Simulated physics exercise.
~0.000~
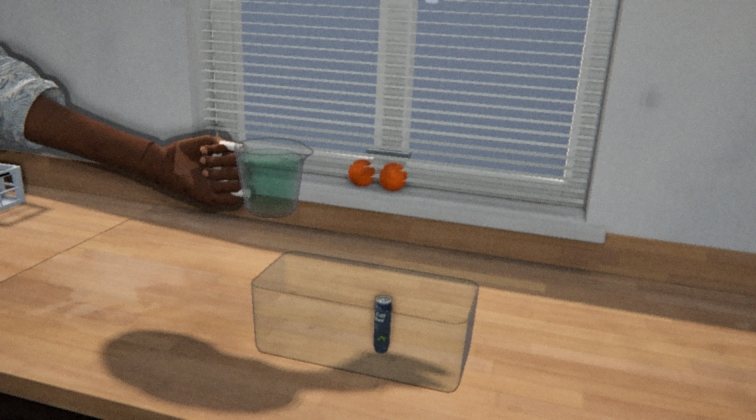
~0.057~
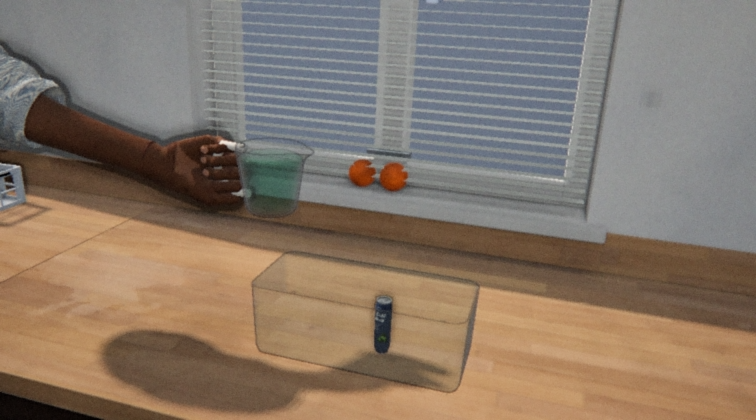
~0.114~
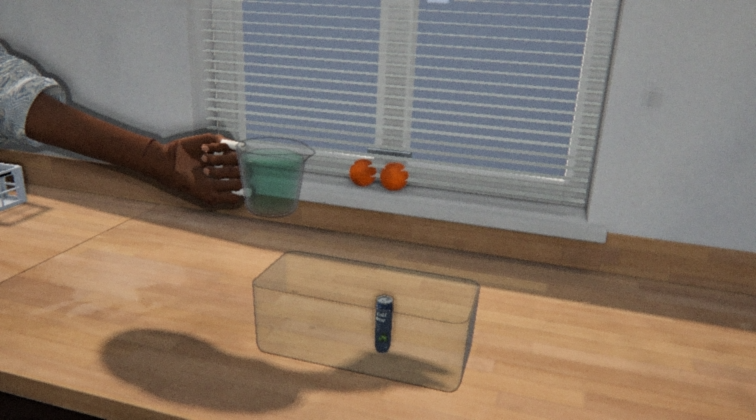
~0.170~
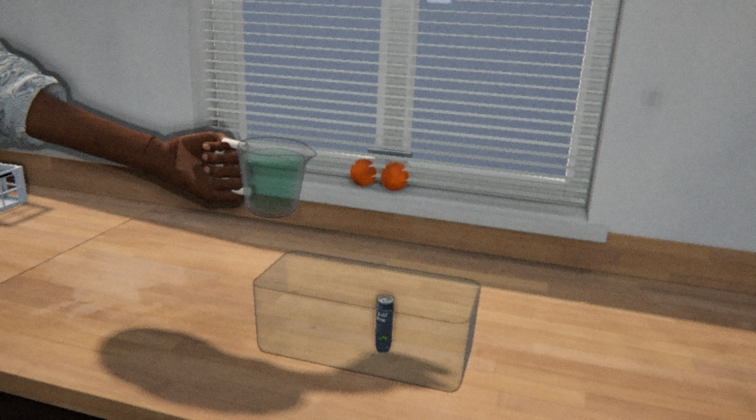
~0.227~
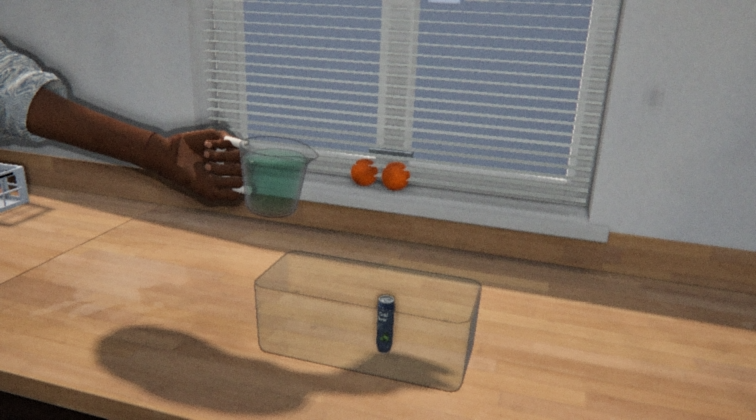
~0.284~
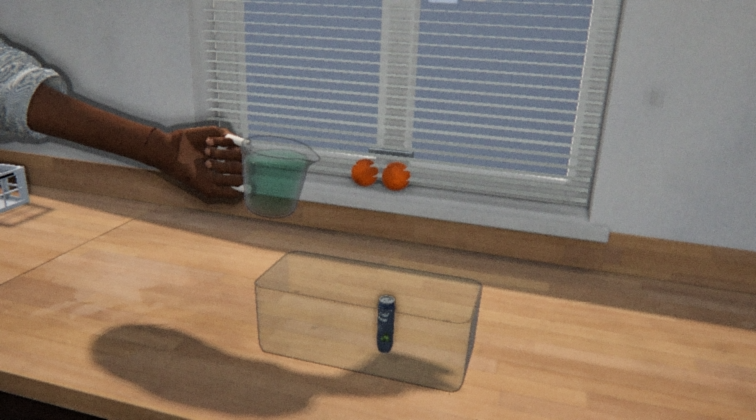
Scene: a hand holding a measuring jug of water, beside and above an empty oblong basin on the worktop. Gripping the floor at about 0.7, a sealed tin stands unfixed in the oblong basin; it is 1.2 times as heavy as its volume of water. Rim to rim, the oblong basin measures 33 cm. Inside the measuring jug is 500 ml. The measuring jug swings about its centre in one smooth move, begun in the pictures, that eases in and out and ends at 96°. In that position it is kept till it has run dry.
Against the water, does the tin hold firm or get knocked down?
It holds firm.
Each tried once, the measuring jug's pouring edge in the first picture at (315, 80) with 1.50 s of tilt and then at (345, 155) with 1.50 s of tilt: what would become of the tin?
The tin overturns the first time and overturns the second time.
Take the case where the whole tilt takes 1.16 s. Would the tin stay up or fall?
The tin stays balanced.
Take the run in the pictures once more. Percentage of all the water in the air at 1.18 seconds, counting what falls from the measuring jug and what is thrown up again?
Something like 18 per cent of the total.
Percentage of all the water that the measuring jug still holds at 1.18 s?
Around 28 in a hundred.
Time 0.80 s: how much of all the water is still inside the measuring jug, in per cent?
Remaining: Near 80 % of the total.
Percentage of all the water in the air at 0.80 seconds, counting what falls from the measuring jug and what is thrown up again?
Near 16 per cent at that time.
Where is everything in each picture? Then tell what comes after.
Tilt 0°; pouring edge (313, 152); surface from (244, 152) to (304, 159); the oblong basin's rim runs from (269, 268) to (473, 304); the tin's top is at (384, 302), in the first frame.
Tilt 0°; pouring edge (314, 153); surface from (245, 152) to (303, 159), in the second frame.
Tilt 1°; pouring edge (315, 153); surface from (246, 151) to (304, 159), in the third frame.
Tilt 3°; pouring edge (316, 155); surface from (247, 152) to (306, 160), in the fourth frame.
Tilt 5°; pouring edge (318, 157); surface from (249, 152) to (308, 160), in the fifth frame.
Tilt 8°; pouring edge (320, 159); surface from (250, 153) to (311, 161), in the sixth frame.
After 0.80 s the tilt is 53° and 80 per cent is still to pour; the tin stands where it began.
After 1.18 s the tilt is 85° and 28 per cent is still to pour; the tin stands where it began.
After 1.57 s the tilt is 96° and 2 per cent is still to pour; the tin stands where it began.
After 2.00 s the tilt is 96° and 0 per cent is still to pour; the tin stands where it began.
In the end the tin stands where it began.
